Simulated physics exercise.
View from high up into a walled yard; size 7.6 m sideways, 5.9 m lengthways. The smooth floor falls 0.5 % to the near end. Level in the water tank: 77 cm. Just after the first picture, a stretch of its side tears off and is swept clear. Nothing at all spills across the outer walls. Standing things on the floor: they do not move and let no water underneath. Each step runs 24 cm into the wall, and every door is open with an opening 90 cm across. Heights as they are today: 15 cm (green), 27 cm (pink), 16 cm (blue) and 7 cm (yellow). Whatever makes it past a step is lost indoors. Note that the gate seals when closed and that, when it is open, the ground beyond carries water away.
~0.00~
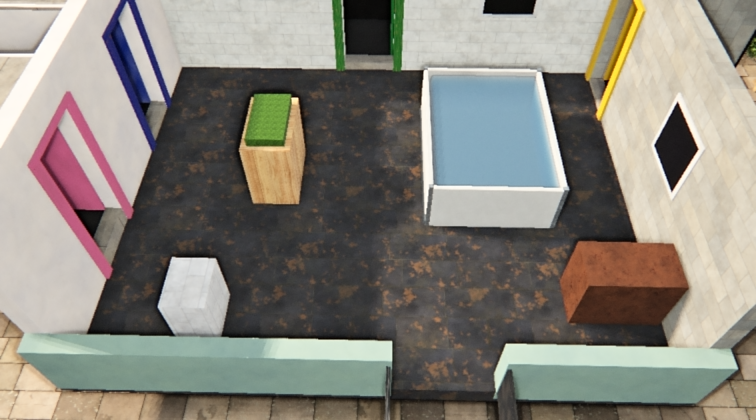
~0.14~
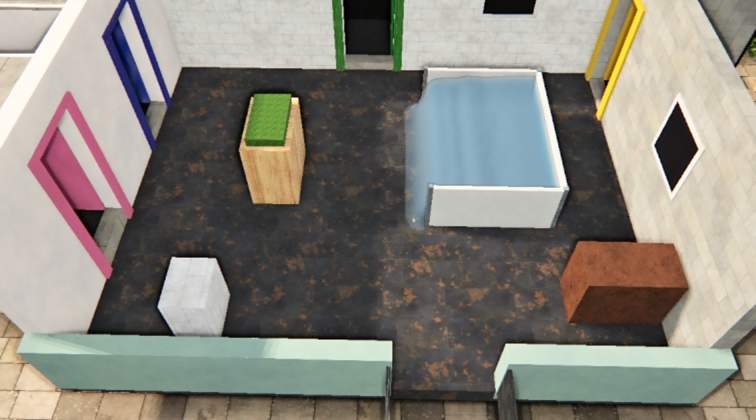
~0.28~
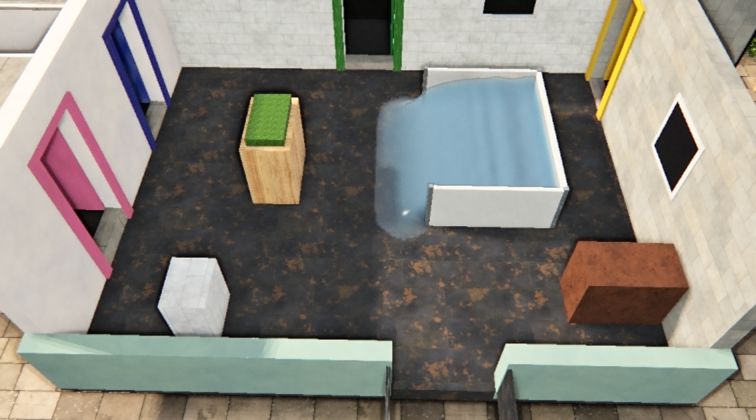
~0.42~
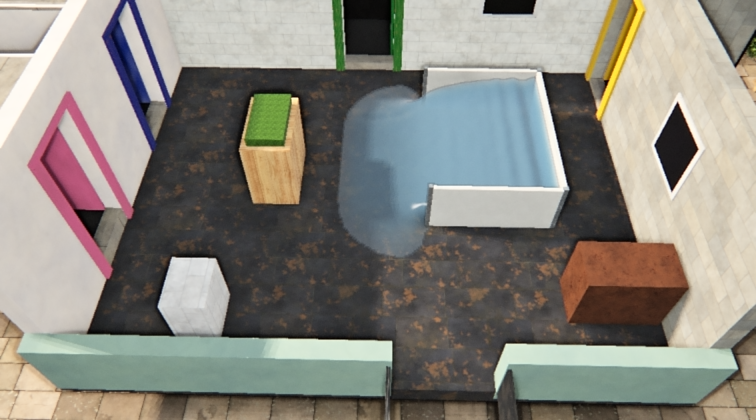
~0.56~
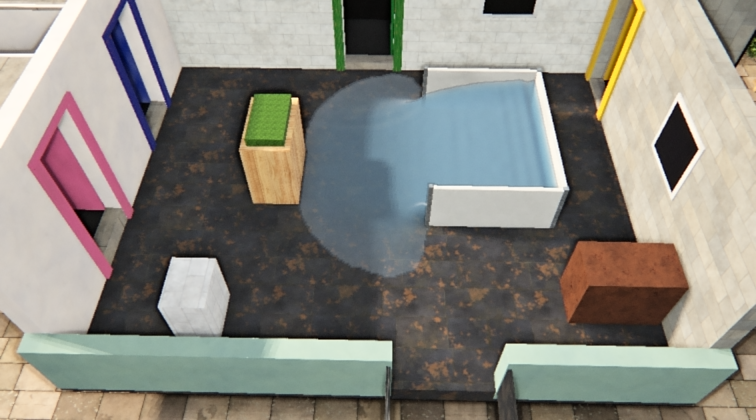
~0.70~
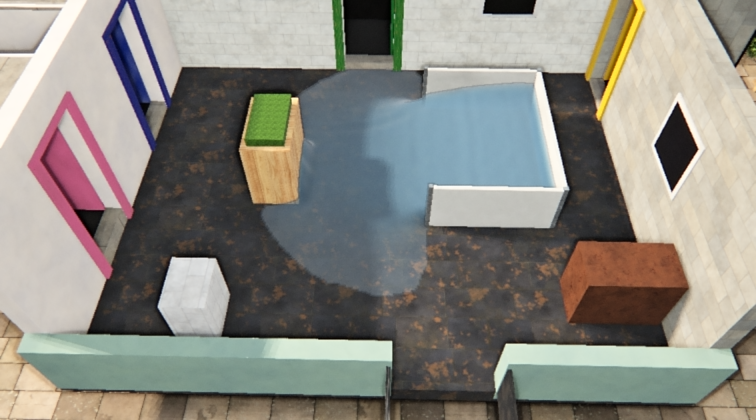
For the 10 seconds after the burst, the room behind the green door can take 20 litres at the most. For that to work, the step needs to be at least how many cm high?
At least about 8 cm high.
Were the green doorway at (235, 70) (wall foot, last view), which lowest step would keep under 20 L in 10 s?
Something near 23 cm.
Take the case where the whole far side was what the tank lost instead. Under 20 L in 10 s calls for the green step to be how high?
A minimum of about 16 cm.
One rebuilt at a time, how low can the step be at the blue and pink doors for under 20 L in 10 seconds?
Roughly 24 cm for the blue door and roughly 19 cm for the pink door.
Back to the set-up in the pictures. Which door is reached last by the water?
Last in order comes the yellow door.
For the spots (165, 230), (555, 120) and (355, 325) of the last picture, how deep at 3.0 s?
That's 9, 0 and 5 cm, in the order given.
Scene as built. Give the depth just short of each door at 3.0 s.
Green door 6 cm, pink door 14 cm, blue door 25 cm, yellow door 0 cm.
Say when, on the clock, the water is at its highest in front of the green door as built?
At roughly 4.0 s.
After 1.4 s water covers 45 % of the floor, deepest (51 cm) near (313, 175); 10 cm at the green door, 0 litres in over its 15 cm step.
After 3.0 s water covers 55 % of the floor, deepest (37 cm) near (179, 77); 6 cm at the green door, 0 litres in over its 15 cm step.
After 10.0 s water covers 95 % of the floor, deepest (18 cm) near (676, 377); 6 cm at the green door, 0 litres in over its 15 cm step.
At the green door as built, the water arrived by 0.7 s and peaked near 10 cm at 4.0 s.
Run again over the same 10 s with other heights there, 35 litres in over 6.5 cm, 4 litres over 10.5 cm. The limit of 20 litres is kept from about 8 cm up.
